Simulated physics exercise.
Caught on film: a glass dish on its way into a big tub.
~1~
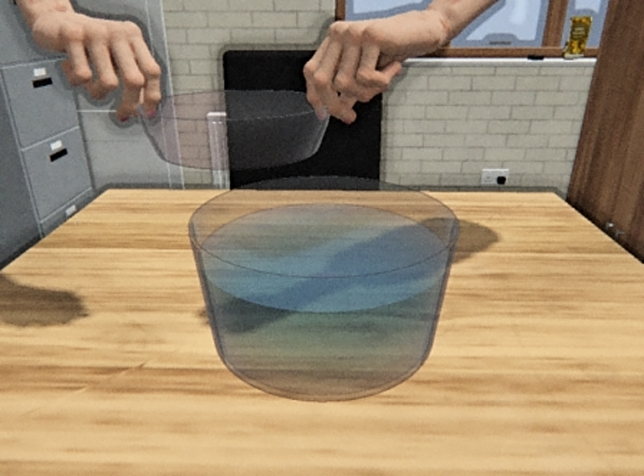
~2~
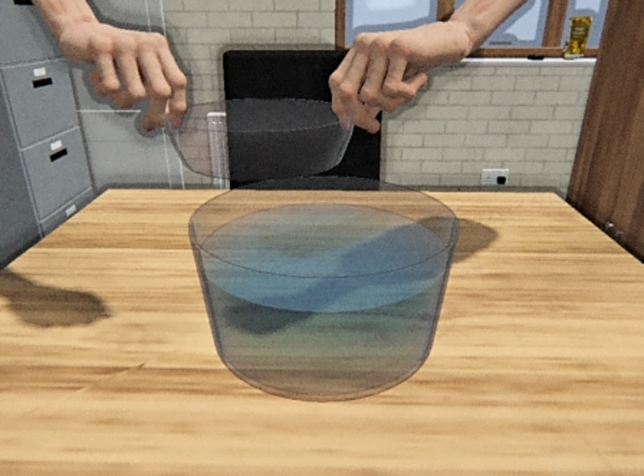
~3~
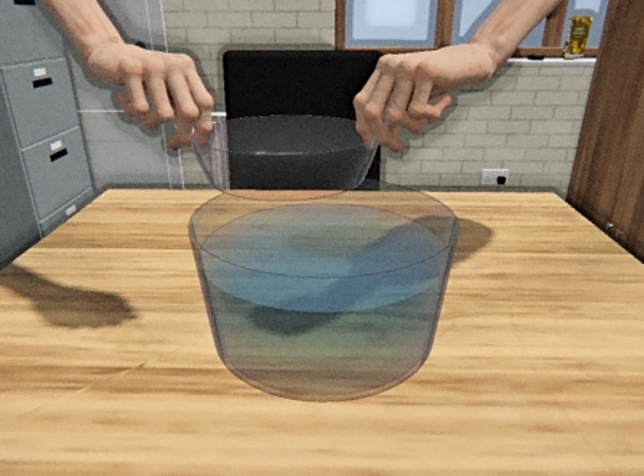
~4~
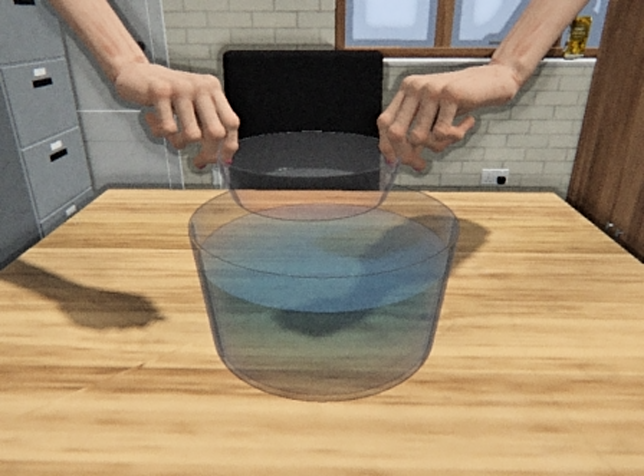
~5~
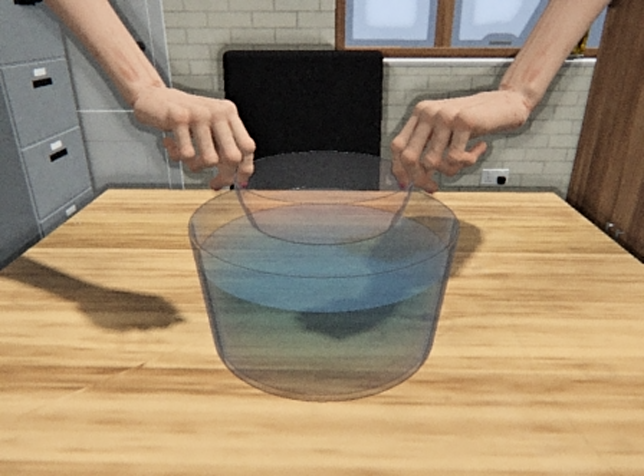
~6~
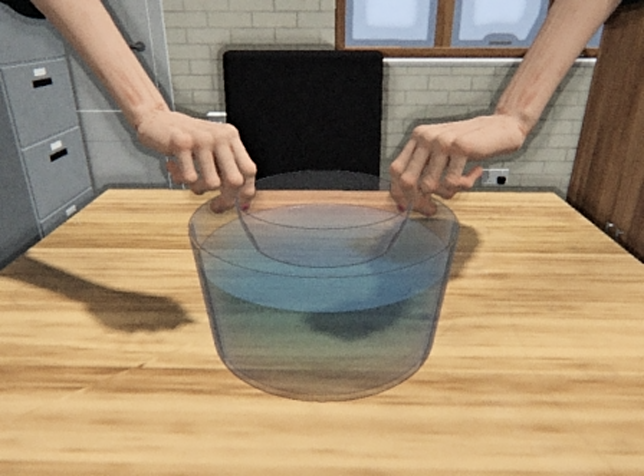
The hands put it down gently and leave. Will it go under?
It stays afloat.
Soon after, the dish dips into the water.
Later, it bobs and steadies.
In the end, the dish floats with about half of its side showing.
